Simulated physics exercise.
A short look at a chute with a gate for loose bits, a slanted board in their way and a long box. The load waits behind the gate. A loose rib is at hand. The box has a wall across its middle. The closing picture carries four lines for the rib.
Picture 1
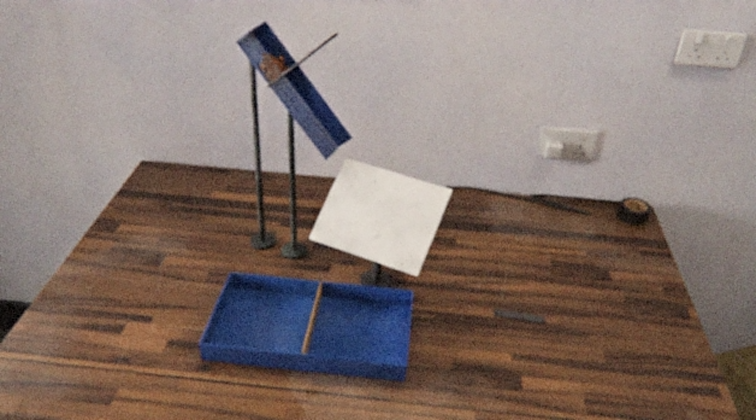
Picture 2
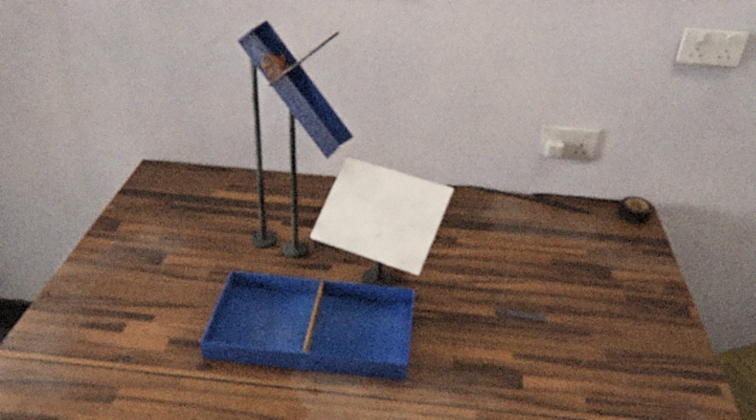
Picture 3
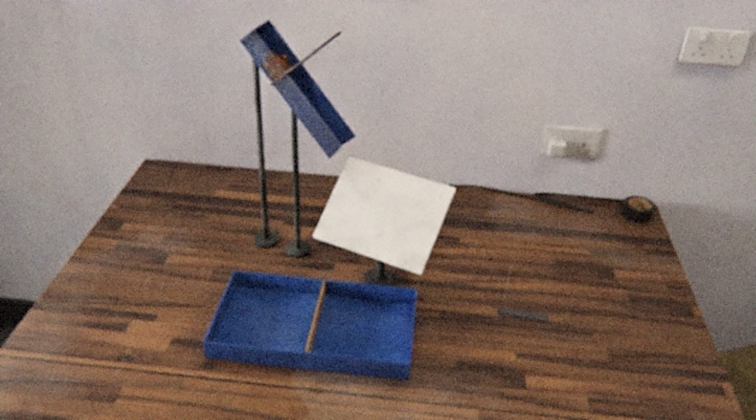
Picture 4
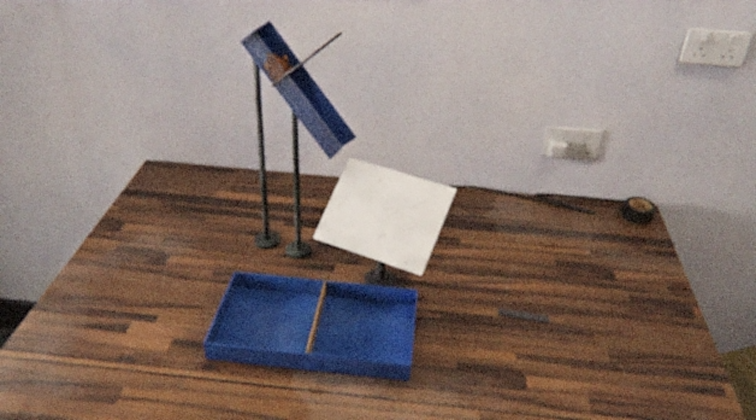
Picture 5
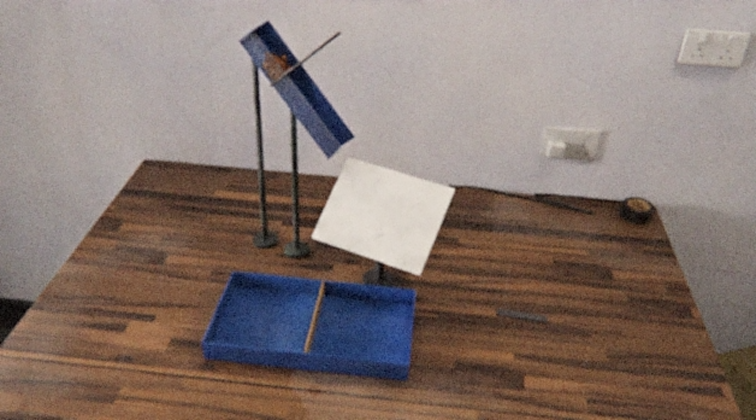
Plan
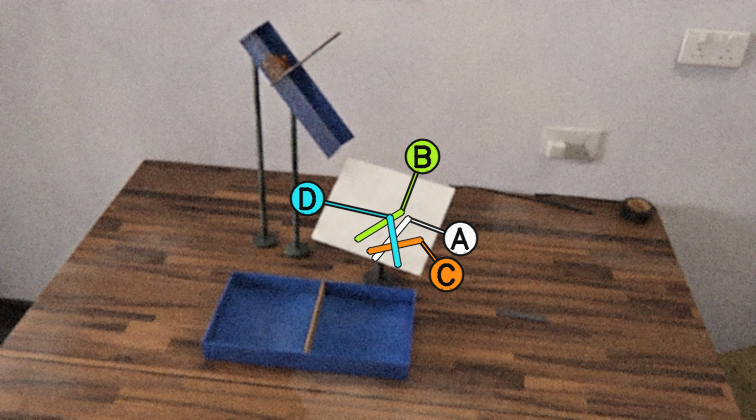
To begin with, a steep blue chute on two thin stands holds a small brown clump behind a thin stick, above a tilted white board and a blue box divided across its middle on a wooden table. Nothing moves among them; only the view shifts very slightly.
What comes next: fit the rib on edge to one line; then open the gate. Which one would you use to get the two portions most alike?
The answer is line B.
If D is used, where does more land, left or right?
More lands on the right.
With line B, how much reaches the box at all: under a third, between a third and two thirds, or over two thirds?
Over two thirds.
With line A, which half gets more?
The right half.
On the marked copy, line A from (408, 218) to (375, 258); line B from (401, 212) to (357, 238); line C from (420, 240) to (369, 251); line D from (389, 217) to (397, 264).
For line A, of what is caught, a stray few in the left half, nearly all in the right.
For line B, of what is caught, about half in the left half, about half in the right.
For line C, of what is caught, a small part in the left half, nearly all in the right.
For line D, of what is caught, a stray few in the left half, nearly all in the right.
